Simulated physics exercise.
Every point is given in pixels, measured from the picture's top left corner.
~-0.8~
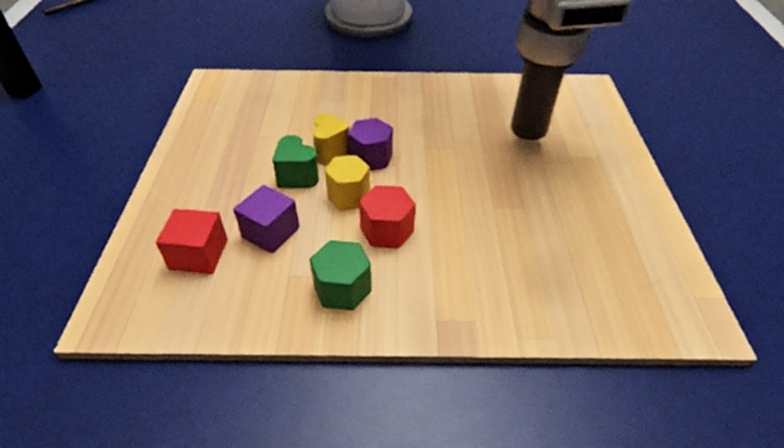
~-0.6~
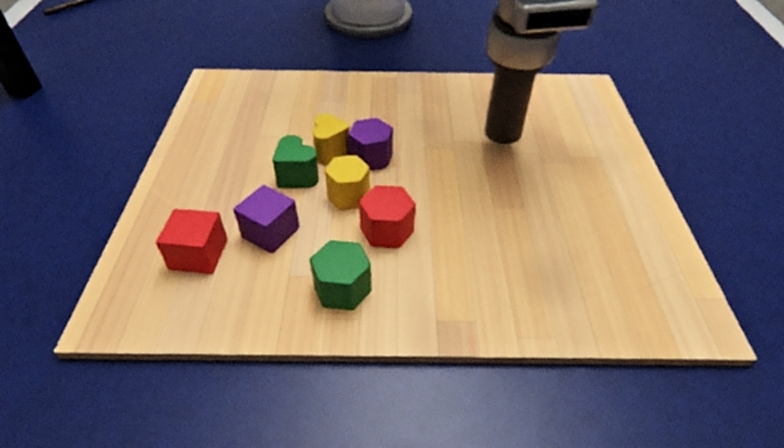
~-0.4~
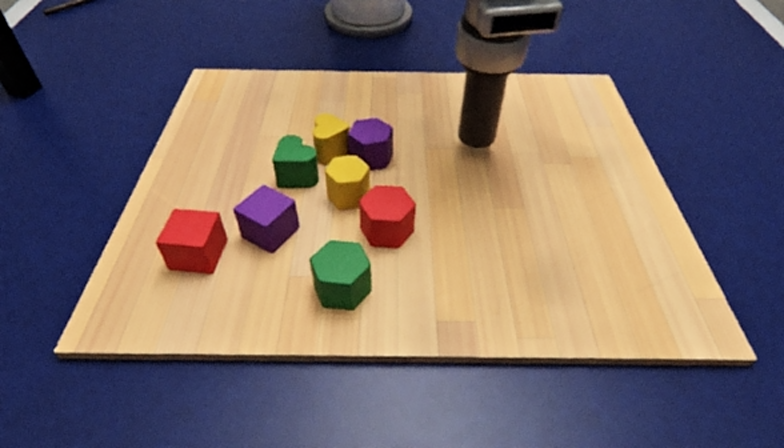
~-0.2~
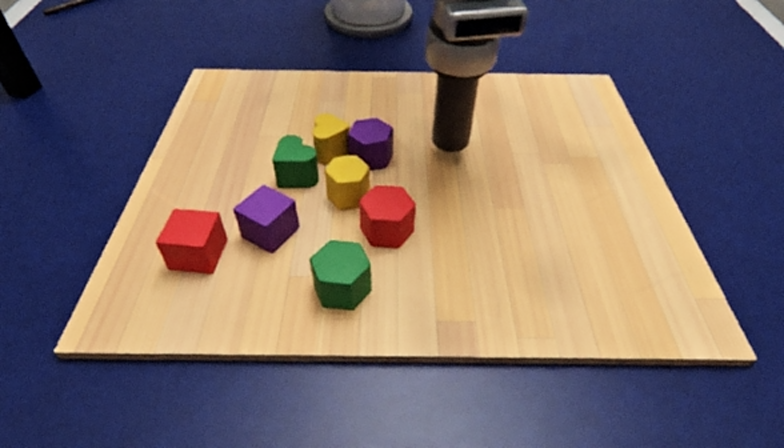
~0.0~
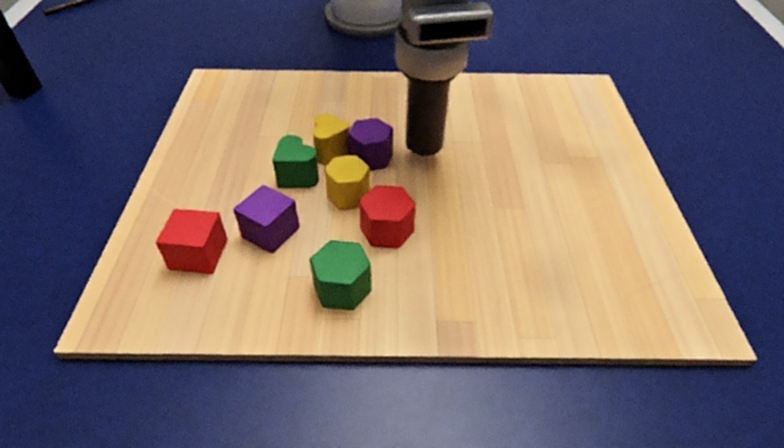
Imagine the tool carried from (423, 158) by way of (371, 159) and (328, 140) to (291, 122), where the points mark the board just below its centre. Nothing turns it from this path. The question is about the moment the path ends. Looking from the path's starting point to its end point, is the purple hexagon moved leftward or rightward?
Its sideways move is to the left.
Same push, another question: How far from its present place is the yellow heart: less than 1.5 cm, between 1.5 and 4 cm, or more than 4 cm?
By the end of the path, it will have gone past 4 cm.
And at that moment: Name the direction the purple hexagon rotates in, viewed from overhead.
Counterclockwise from above.
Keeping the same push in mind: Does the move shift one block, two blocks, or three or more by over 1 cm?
Moved: Exactly two.
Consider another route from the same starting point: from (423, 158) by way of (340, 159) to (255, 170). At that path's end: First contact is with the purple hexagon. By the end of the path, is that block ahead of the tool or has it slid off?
The tool still has it in front.
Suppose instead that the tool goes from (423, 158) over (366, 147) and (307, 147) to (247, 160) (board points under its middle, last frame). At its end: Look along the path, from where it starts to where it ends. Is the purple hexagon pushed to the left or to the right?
Measured against the direction from start to end, the purple hexagon shifts toward the left-hand side.
On the path given first. One third of the way, tool at (370, 145); yellow heart at (295, 122), turned 25° anticlockwise; purple hexagon at (329, 127).
Two thirds of the way, tool at (327, 127); yellow heart at (251, 123), turned 60° anticlockwise; purple hexagon at (286, 116), turned 25° anticlockwise.
At the end, tool at (289, 108); yellow heart at (230, 127), turned 105° anticlockwise; yellow hexagon in place; purple hexagon at (250, 107), turned 75° anticlockwise.
